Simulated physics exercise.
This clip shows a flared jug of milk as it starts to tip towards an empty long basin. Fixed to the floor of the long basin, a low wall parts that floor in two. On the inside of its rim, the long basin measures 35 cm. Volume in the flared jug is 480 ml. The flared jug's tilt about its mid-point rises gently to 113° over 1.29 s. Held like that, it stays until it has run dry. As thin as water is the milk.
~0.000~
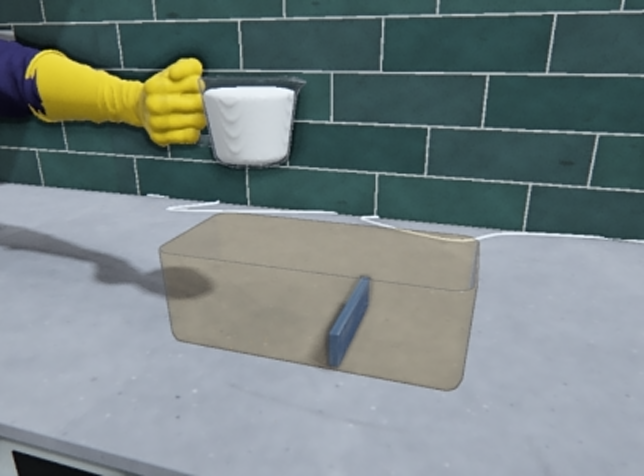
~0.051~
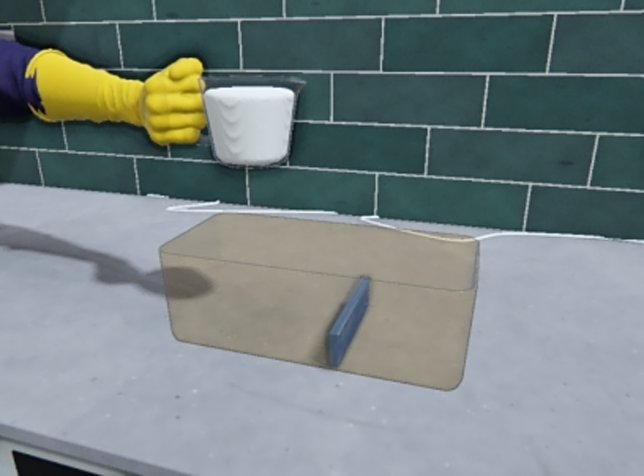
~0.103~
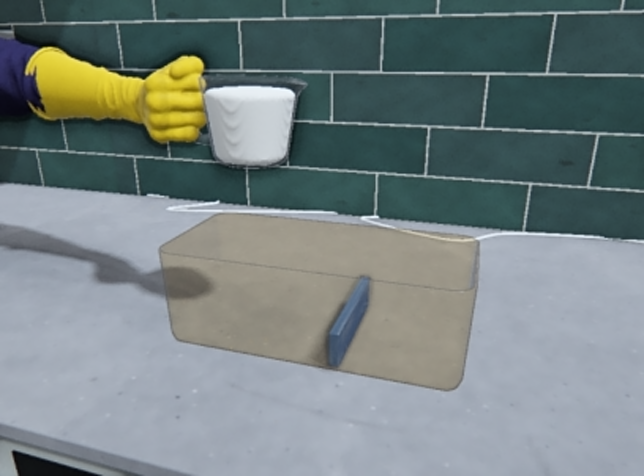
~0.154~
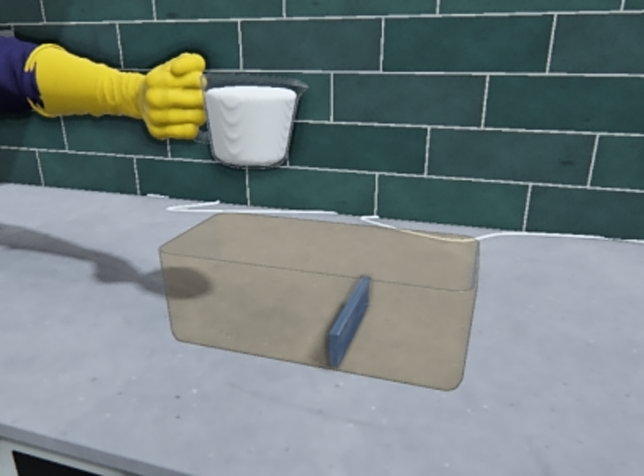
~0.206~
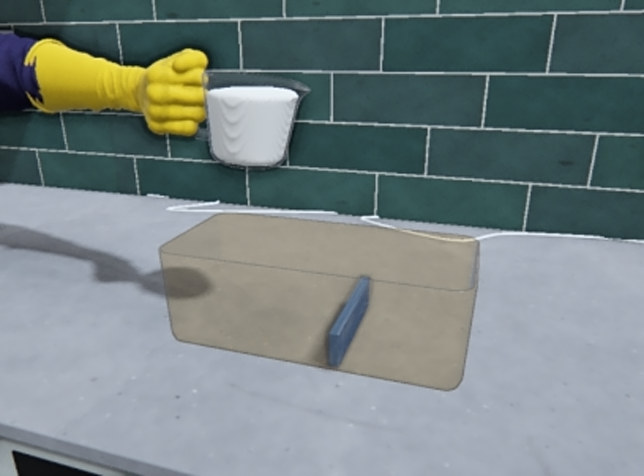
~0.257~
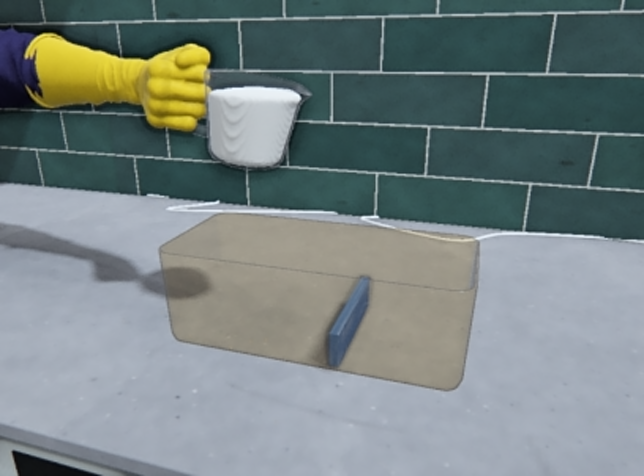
At a grey counter against dark green tiles, a yellow-gloved hand held a clear jug of milk above and left of a long, see-through brownish basin with a low blue divider, then slowly tilted it slightly rightward.
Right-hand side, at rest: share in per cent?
62 per cent.
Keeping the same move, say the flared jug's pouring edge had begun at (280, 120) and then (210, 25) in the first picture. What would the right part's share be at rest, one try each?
I'd expect close to 5 per cent and then close to 5 per cent.
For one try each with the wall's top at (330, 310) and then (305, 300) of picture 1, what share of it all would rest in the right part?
One try each: Around 85 percent and then around 95 percent.
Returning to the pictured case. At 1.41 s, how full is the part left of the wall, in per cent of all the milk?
The left part holds close to 38 per cent.
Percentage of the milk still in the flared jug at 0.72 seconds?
Roughly 64 %.
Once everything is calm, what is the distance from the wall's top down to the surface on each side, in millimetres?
Left side: Around 36 mm. Right side: Around 28 mm.
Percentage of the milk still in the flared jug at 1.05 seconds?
8 %.
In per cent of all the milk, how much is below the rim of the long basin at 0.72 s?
Near 12 in a hundred.
Then, 0.72 s in, the tilt is 66° and 65 per cent is still to pour, 1 is left of the wall and 11 right of it.
Then, 1.05 s in, the tilt is 104° and 8 per cent is still to pour, 22 is left of the wall and 59 right of it.
Then, 1.41 s in, the tilt is 113° and 0 per cent is still to pour, 37 is left of the wall and 62 right of it.
Then, 1.79 s in, the tilt is 113° and 0 per cent is still to pour, 37 is left of the wall and 62 right of it.
Finally, 37 per cent lies left of the wall, 62 right of it and 1 outside.
